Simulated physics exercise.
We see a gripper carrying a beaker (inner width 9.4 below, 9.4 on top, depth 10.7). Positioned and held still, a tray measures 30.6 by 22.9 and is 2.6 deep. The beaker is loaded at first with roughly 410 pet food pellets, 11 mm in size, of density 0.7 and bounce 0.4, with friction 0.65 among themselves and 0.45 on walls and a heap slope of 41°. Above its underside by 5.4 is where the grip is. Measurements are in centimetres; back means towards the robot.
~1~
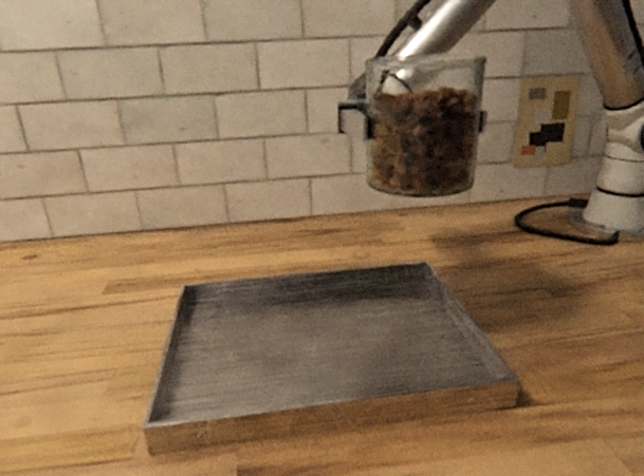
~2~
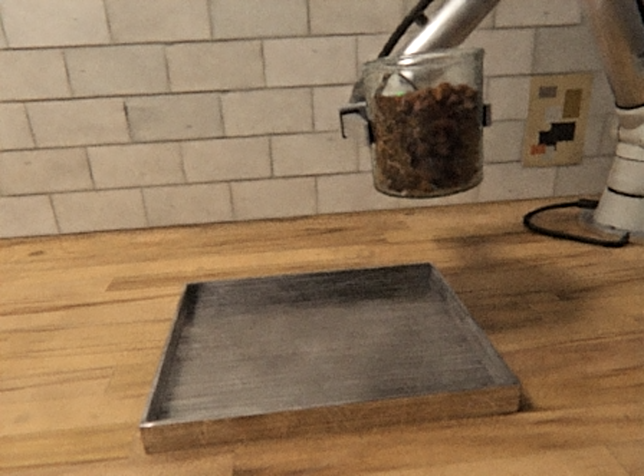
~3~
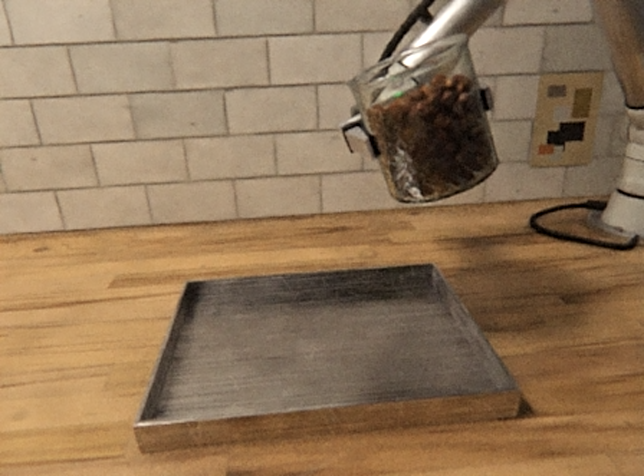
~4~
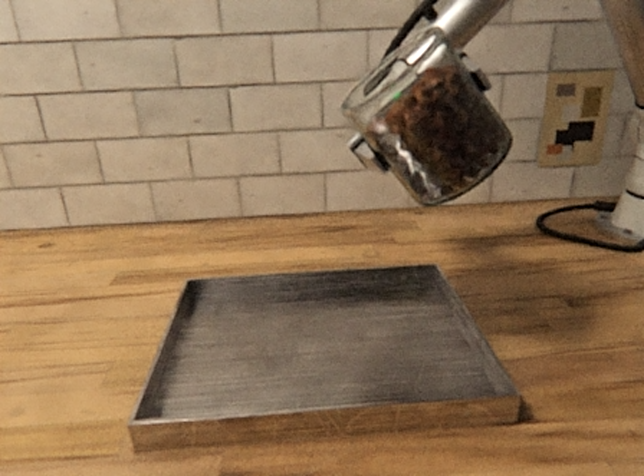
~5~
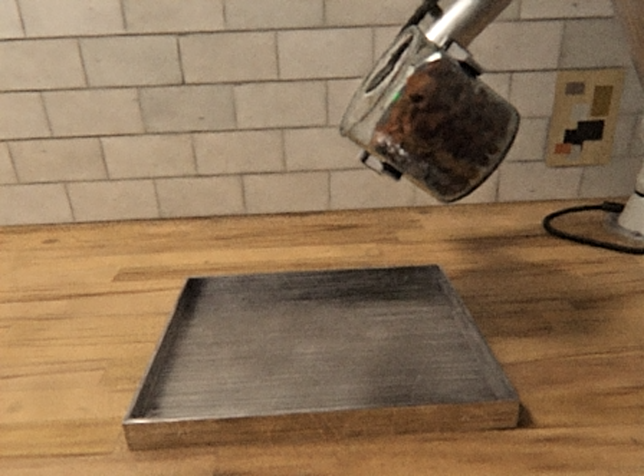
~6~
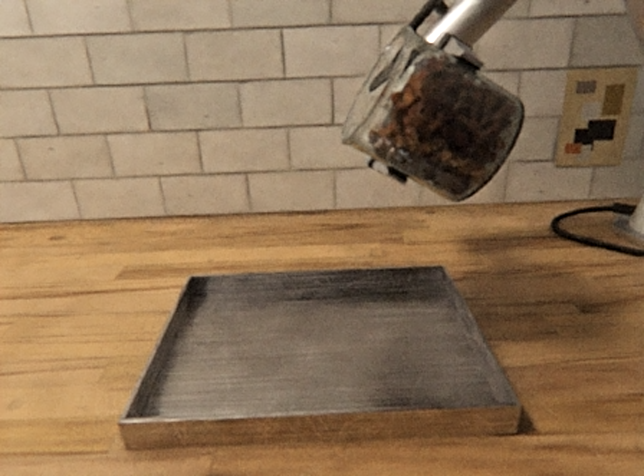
The footage shows a robotic arm holding a clear beaker of brown pellets above an empty metal tray on a wooden counter, first upright, then tilting it steadily to the left while the pellets shift inside and the tray stays still.
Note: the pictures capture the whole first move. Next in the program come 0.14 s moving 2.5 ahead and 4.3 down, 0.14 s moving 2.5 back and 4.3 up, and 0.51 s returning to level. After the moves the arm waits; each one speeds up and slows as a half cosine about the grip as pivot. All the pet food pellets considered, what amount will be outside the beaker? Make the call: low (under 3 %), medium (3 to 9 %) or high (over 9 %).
My call: Low.
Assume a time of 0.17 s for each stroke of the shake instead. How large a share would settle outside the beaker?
Roughly 0 in a hundred.
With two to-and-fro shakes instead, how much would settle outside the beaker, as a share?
Estimate: Around 0 %.
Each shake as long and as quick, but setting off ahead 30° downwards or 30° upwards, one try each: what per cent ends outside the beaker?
It comes to around 5 per cent on the first try and around 10 per cent on the second.
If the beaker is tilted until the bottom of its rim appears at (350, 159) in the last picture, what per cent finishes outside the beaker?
The share is about 5 percent.
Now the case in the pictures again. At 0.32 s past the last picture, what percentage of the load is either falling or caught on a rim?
Reading at that time: Some 0 per cent.
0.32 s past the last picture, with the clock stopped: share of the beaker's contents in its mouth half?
Around 35 percent.
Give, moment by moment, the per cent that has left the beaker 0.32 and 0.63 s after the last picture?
Roughly 0, then 0.
Then, 0.32 s later, tilted 58° forward, highest piece 27 above the table; 412 in the beaker.
Then, 0.63 s later, tilted 13° forward, highest piece 26 above the table; 412 in the beaker.
Then, 0.99 s later, level, highest piece 27 above the table; 412 in the beaker.
Then, 2.04 s later, level, highest piece 27 above the table; 412 in the beaker.
At rest, 412 in the beaker. That is 0 % outside the beaker.
